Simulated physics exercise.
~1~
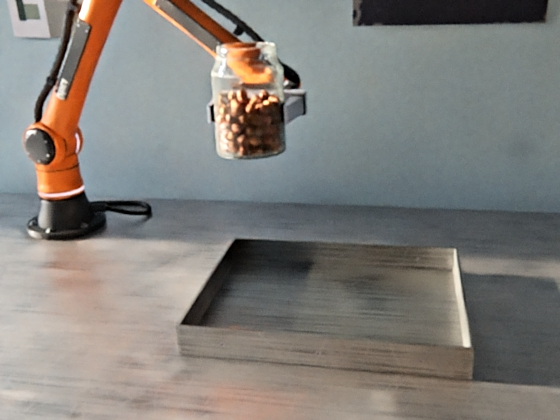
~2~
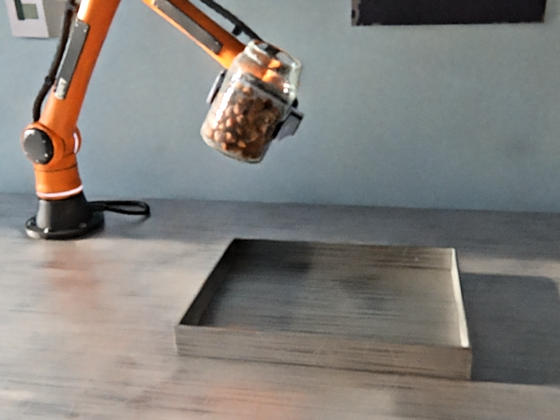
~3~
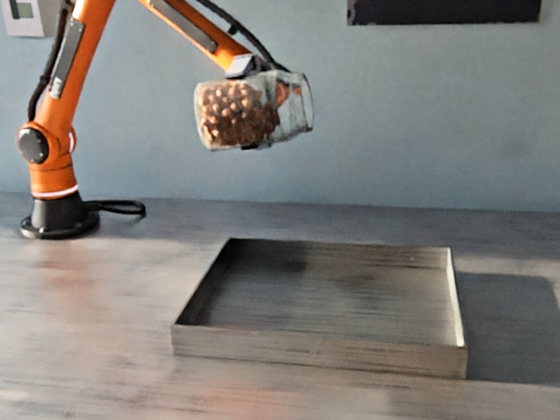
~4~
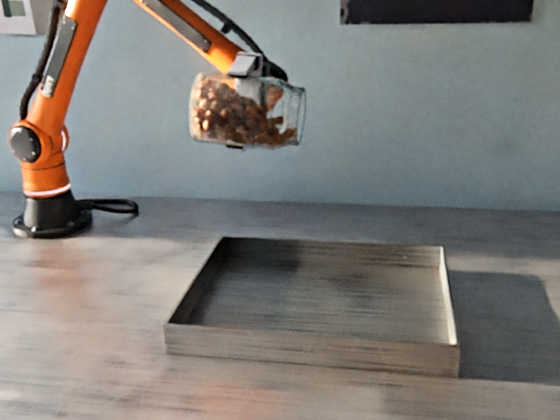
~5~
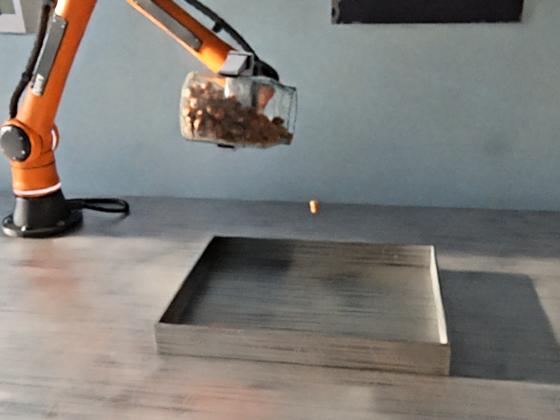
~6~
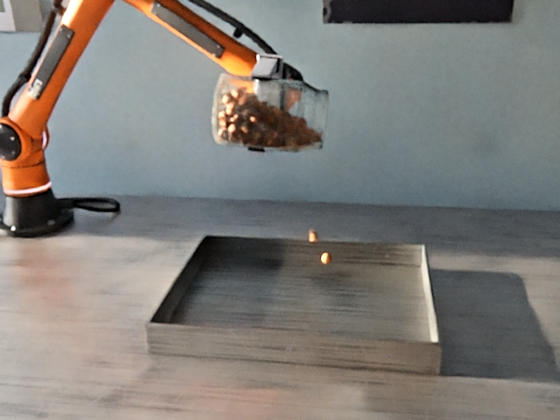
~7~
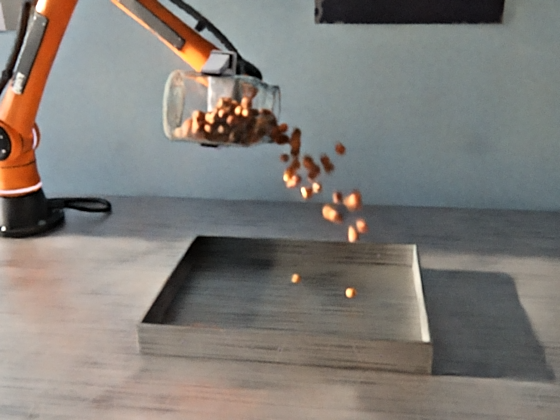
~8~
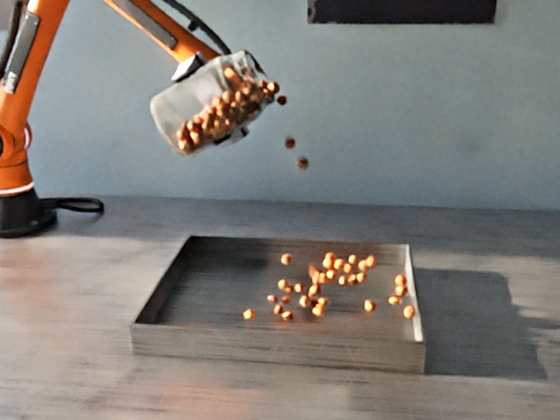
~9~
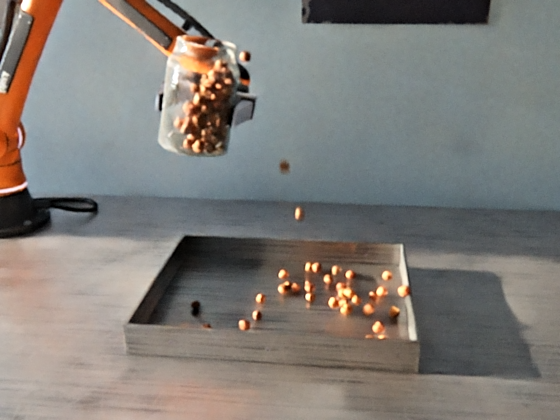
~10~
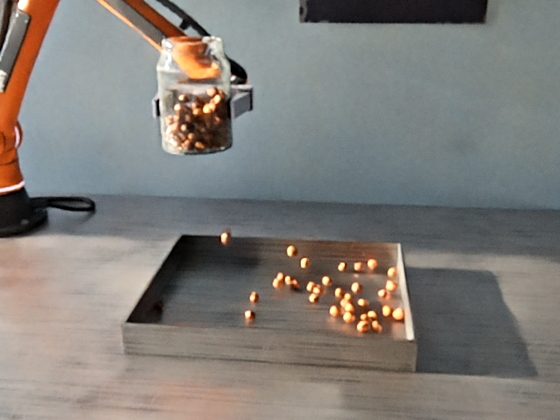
An orange robot arm holds a clear glass jar of hazelnuts upright above a shallow metal tray on a gray table. It tips the jar toward the right until it lies on its side, and the nuts slide toward the mouth. At first only one or two drop out, then a loose stream spills from the jar and falls into the tray. The arm swings the jar back up while a few last nuts tumble down. It ends upright, still holding most of its nuts, with a smaller share scattered mainly across the tray's right side.
